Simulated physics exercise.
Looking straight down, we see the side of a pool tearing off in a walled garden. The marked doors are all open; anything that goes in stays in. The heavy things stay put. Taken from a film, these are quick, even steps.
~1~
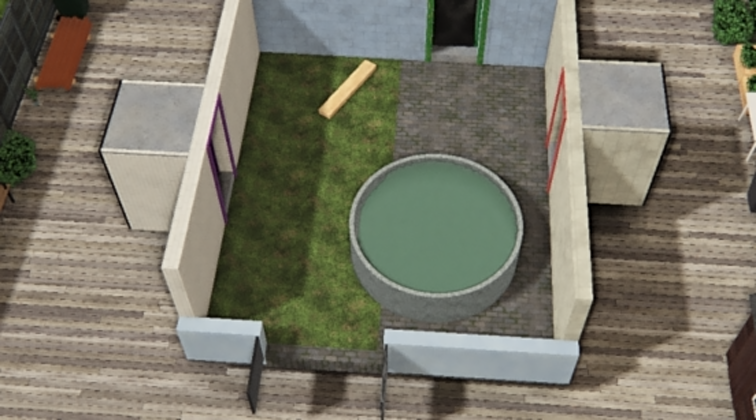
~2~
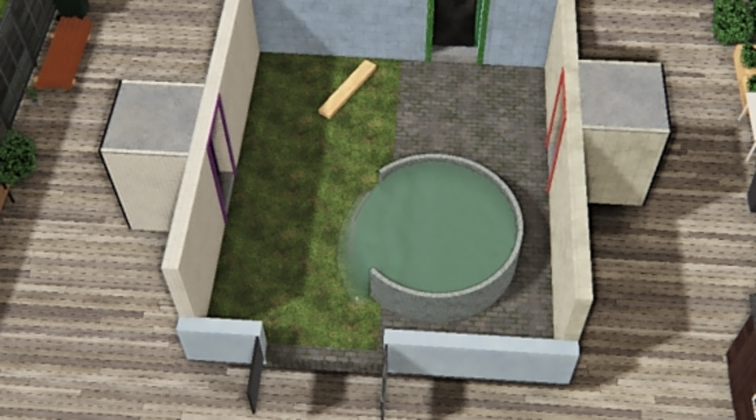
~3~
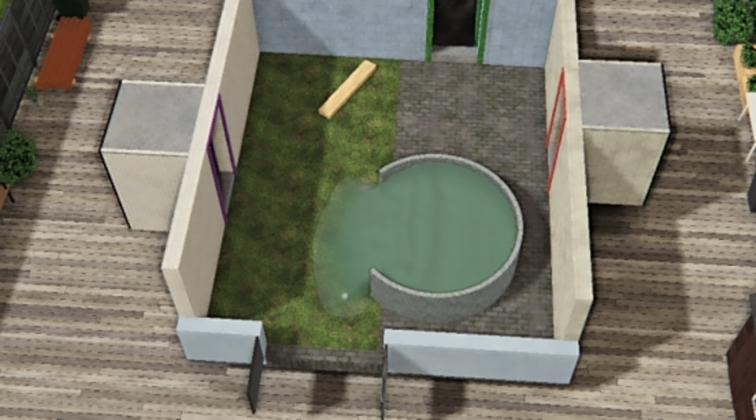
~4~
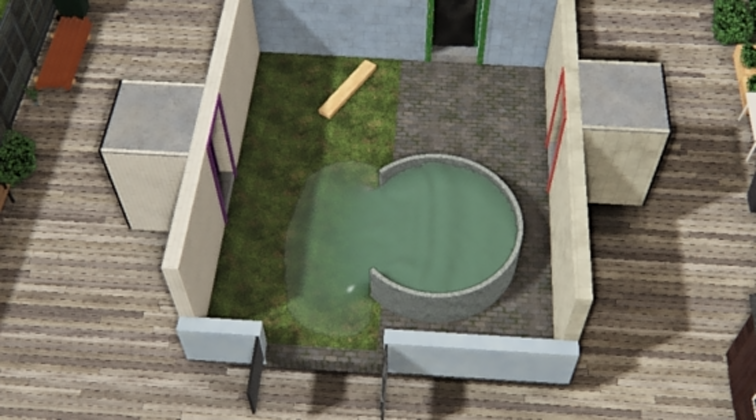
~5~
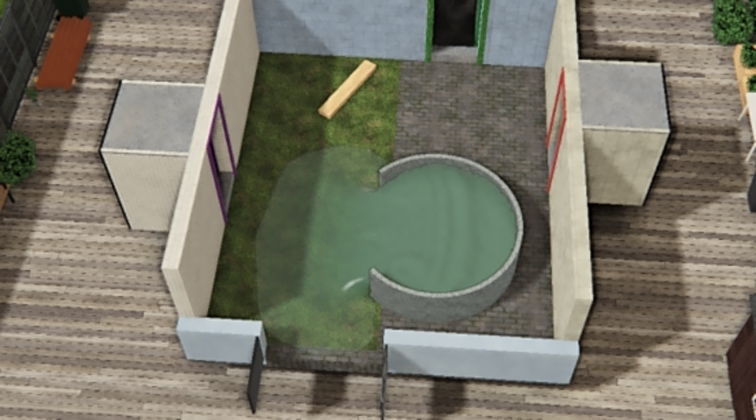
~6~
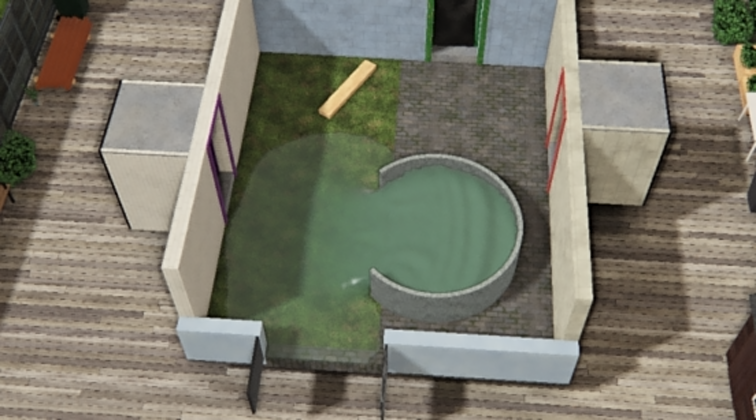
Green water pours out through a gap in the left side of a round grey pool, inside a walled garden seen from high above, with wooden decking all around. The garden has grass on the left with a pale plank lying on it, grey paving on the right, and a green-framed doorway at the back. The water spreads leftward in a widening, translucent sheet across the grass, while the plank and the view stay still.
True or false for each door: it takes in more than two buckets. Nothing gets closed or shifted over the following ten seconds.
For the green door, false; for the red door, false; for the purple door, true.
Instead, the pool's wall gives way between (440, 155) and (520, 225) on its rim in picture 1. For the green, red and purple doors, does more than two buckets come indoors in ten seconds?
At the doors, green crosses the line, red crosses the line and purple never reaches it.
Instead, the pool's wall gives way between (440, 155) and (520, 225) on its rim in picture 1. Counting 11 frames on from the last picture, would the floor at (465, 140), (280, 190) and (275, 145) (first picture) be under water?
First soaked, second unwetted, third unwetted.
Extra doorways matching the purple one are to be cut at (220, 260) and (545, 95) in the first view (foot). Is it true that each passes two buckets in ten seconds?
Results, in sequence: Gets past it and doesn't reach it.
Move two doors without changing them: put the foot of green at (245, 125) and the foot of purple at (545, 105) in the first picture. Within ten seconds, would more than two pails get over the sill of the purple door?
Log - purple door: Short of the mark.
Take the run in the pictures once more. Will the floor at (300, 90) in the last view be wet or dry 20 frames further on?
Lab note - point status: Swamped.
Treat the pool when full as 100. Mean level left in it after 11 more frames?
Roughly 44 per cent.
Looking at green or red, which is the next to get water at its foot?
The green one.
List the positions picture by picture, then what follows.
Still water in the round tank at (436, 225), in the first picture.
The front is at (368, 300), out from the gap at (355, 237), in the second picture.
The front is at (330, 310), out from the gap at (355, 238), in the third picture.
The front is at a hidden place, out from the gap at (355, 239), in the fourth picture.
The front is at a hidden place, out from the gap at (355, 239), in the fifth picture.
The front is at a hidden place, out from the gap at (355, 239), in the sixth picture.
A moment on, water covers 40 % of the floor; the green door not reached, the red door not reached, the purple door wet at the sill, nothing in.
Next, water covers 45 % of the floor; the green door not reached, the red door not reached, the purple door over two buckets in.
Then, water covers 55 % of the floor; the green door not reached, the red door not reached, the purple door far over two buckets in.
Later, water covers 90 % of the floor; the green door wet at the sill, nothing in, the red door not reached, the purple door far over two buckets in.
In the end, water covers 95 % of the floor; the green door wet at the sill, nothing in, the red door wet at the sill, nothing in, the purple door far over two buckets in.
